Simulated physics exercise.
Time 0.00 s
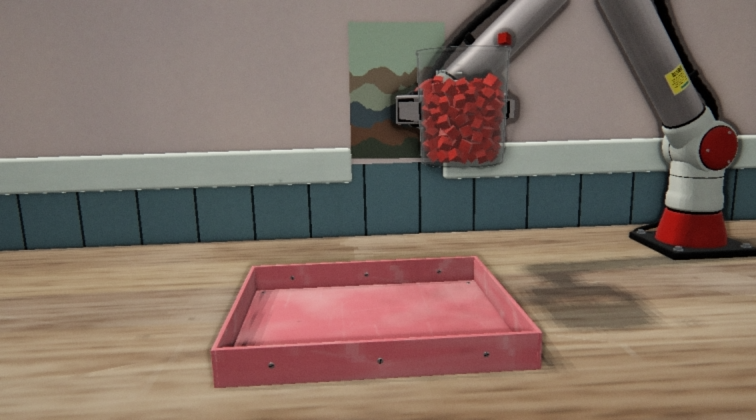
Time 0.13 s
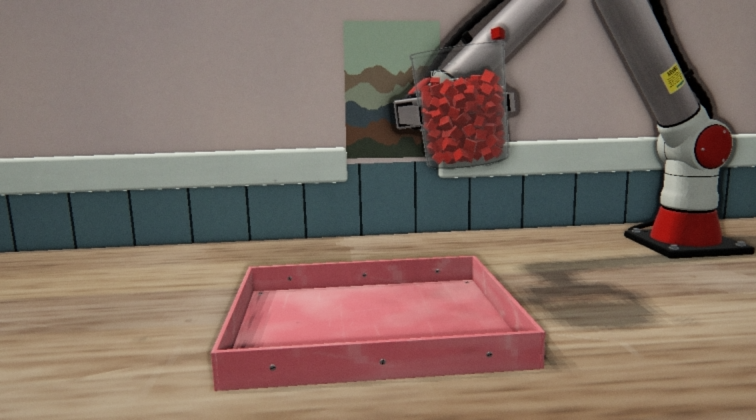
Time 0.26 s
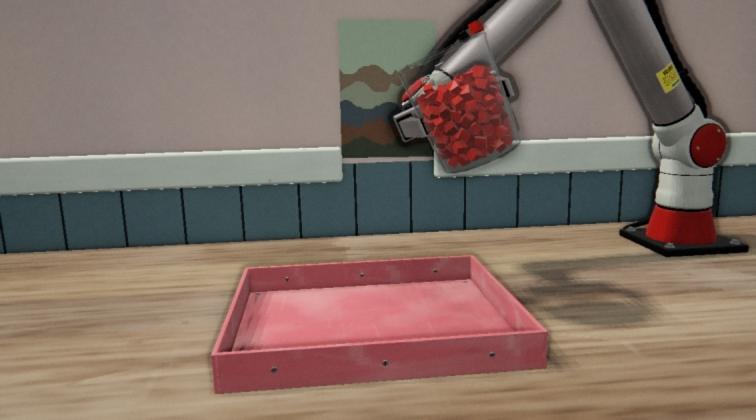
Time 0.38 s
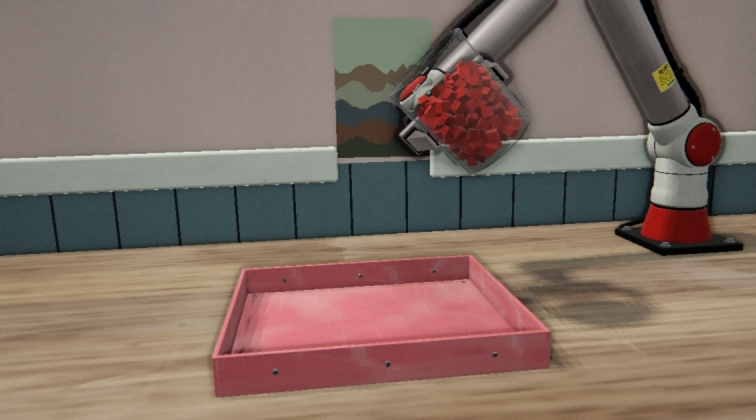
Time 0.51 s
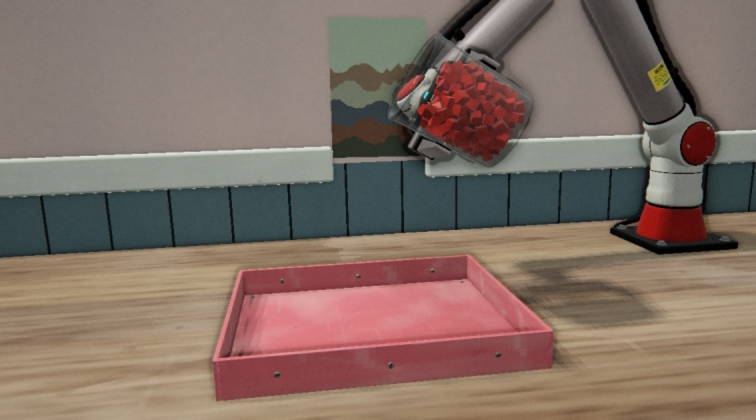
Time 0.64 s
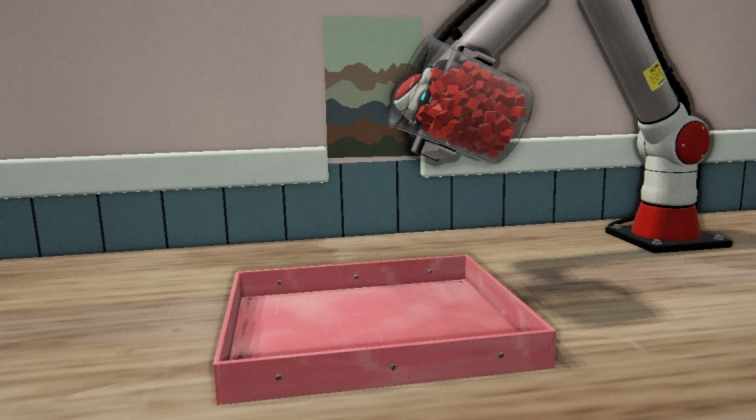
A robot arm gradually tilts a clear cup of red cubes above a pink tray.
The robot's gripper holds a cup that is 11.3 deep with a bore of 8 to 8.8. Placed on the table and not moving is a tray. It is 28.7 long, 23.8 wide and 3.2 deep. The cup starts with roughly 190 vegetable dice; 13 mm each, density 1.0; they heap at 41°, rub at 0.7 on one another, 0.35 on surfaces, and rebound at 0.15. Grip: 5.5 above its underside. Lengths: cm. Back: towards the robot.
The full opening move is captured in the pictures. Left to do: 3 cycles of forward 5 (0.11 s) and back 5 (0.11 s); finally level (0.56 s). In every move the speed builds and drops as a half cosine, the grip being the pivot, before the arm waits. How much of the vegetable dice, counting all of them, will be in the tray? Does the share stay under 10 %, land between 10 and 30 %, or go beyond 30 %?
It goes beyond 30 %.
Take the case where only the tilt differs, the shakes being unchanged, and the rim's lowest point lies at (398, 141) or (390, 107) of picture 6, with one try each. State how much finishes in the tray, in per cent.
About 75 and 20 %.
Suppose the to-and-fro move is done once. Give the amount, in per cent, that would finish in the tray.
That change gives some 25 percent.
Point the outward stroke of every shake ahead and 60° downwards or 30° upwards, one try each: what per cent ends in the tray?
Roughly 0 per cent, then 60 per cent.
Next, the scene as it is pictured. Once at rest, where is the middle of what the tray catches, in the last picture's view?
It ends up close to (326, 323).
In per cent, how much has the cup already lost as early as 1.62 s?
I'd put it at some 40 percent.
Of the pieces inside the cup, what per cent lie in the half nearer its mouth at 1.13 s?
Close to 30 in a hundred.
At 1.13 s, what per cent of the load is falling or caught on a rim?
Roughly 12 percent.
After 1.13 s, tilted 66° forward, highest piece 25 above the table; 128 in the cup, 40 in the tray, 2 on the table or floor, 24 in flight or on a rim.
After 1.62 s, tilted 26° forward, highest piece 27 above the table; 112 in the cup, 76 in the tray, 5 on the table or floor, 1 in flight or on a rim.
After 2.06 s, level, highest piece 27 above the table; 112 in the cup, 77 in the tray, 5 on the table or floor.
After 3.11 s, level, highest piece 27 above the table; 112 in the cup, 77 in the tray, 5 on the table or floor.
At rest, 112 in the cup, 77 in the tray, 5 on the table or floor. That is 40 % in the tray.
